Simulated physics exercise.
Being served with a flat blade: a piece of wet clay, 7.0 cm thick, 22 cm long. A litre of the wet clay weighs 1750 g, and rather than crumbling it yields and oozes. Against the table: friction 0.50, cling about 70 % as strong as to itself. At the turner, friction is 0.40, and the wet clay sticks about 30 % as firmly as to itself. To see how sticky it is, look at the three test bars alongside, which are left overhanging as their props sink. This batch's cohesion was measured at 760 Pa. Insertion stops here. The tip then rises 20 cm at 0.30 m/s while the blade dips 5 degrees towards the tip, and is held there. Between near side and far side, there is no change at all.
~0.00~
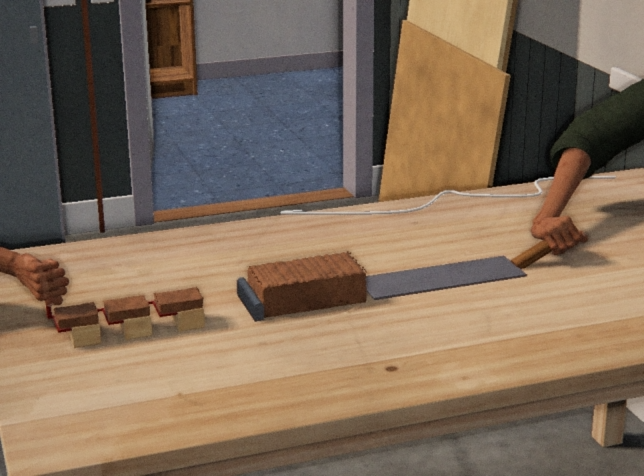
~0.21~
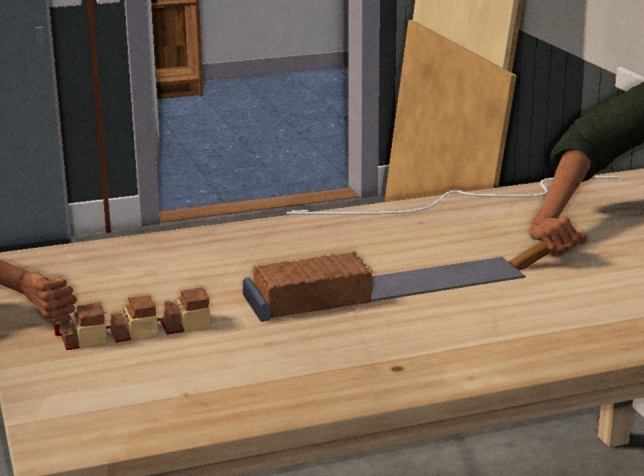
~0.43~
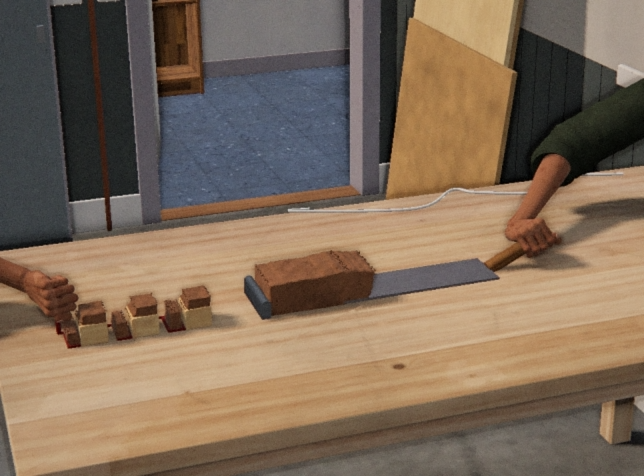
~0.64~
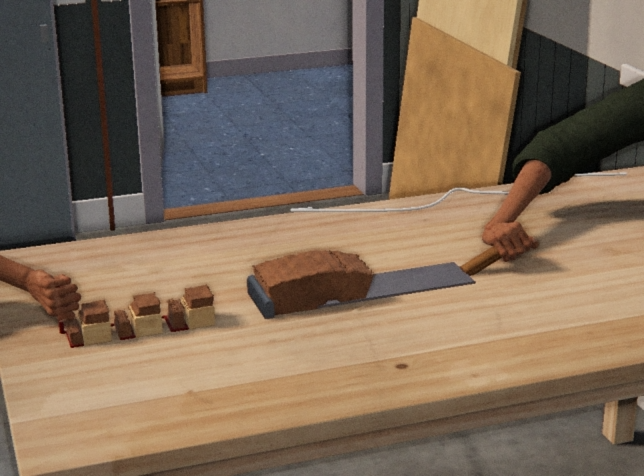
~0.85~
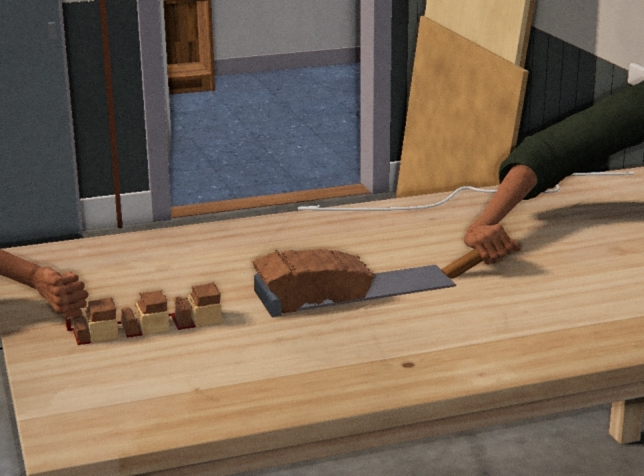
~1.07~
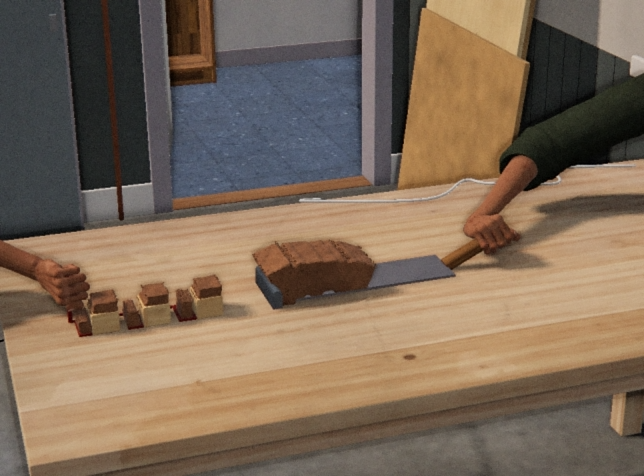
A hand on the right pushed a flat blade leftward under a reddish-brown block of clay, which bulged into a rounded, cracked mound, after three small bars beside another hand on the left had sunk.
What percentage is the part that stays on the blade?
Roughly 73 per cent.
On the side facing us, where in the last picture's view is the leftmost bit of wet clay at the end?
Near (236, 306), I'd say.
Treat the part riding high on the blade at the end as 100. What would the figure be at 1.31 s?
Some 30 in a hundred.
After 1.31 s, the tip is 7.6 cm up.
After 1.61 s, the tip is 17 cm up.
After 1.90 s, the tip is 20 cm up and 73 % is riding high on the blade.
After 2.19 s, the tip is 20 cm up and 73 % is riding high on the blade.
After 2.30 s, at the end, the tip is 20 cm up and 73 % is riding high on the blade.
